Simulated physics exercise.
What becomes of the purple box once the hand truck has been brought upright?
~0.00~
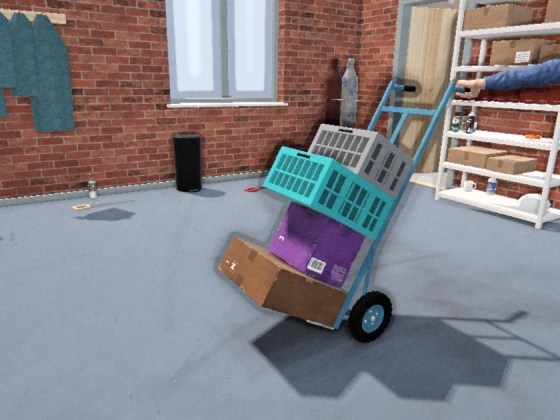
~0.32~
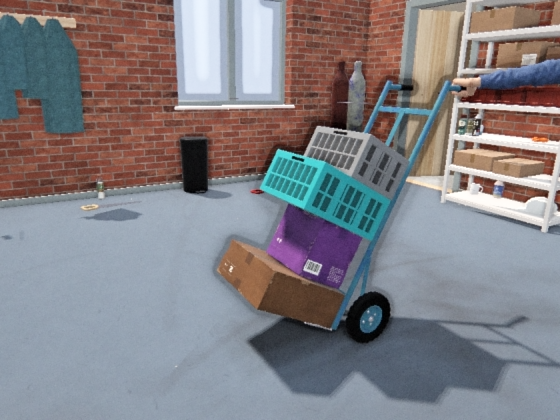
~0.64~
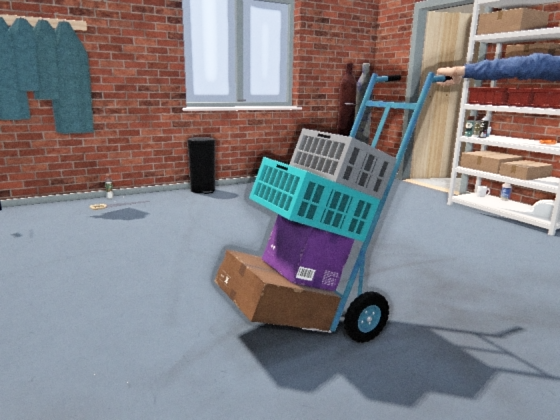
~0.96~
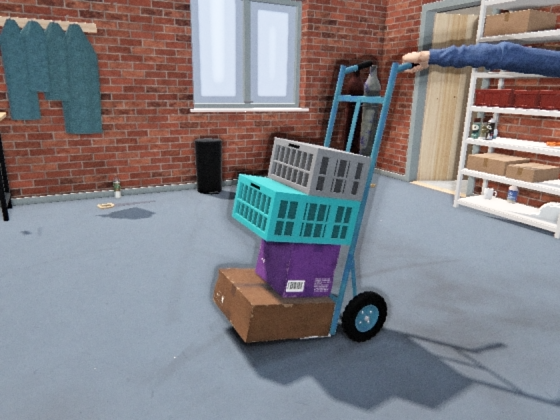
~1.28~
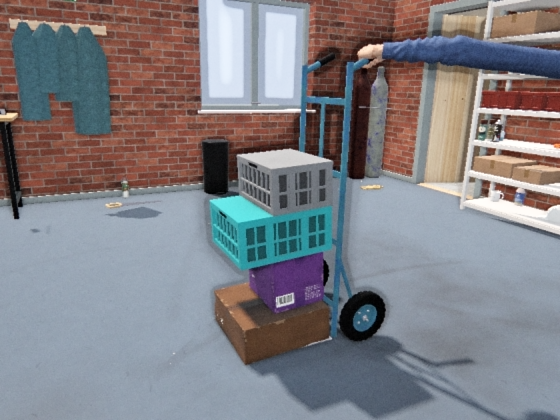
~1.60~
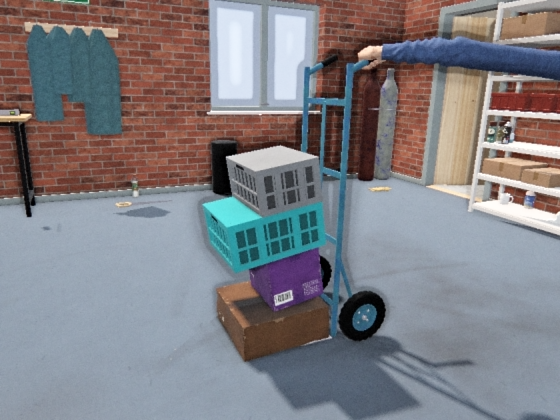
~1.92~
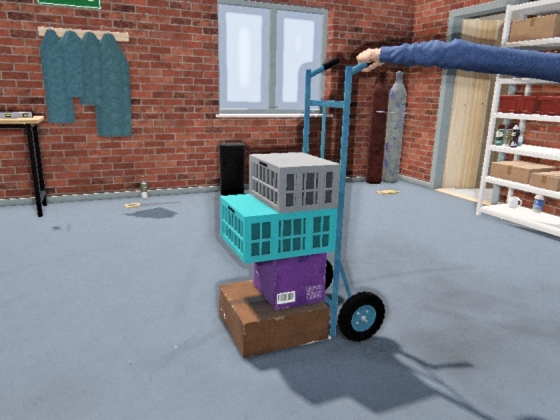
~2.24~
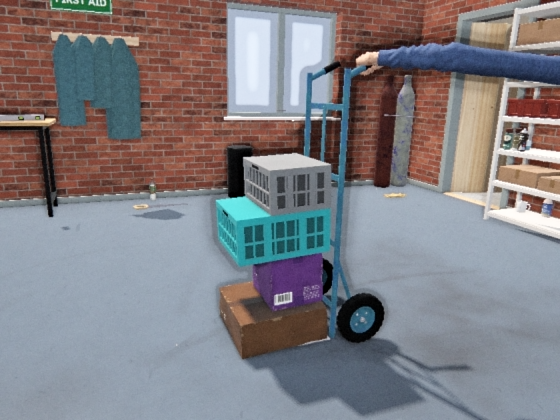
It rocks briefly along with the crates above it but stays in its place, resting on the brown parcel and beneath the turquoise crate.
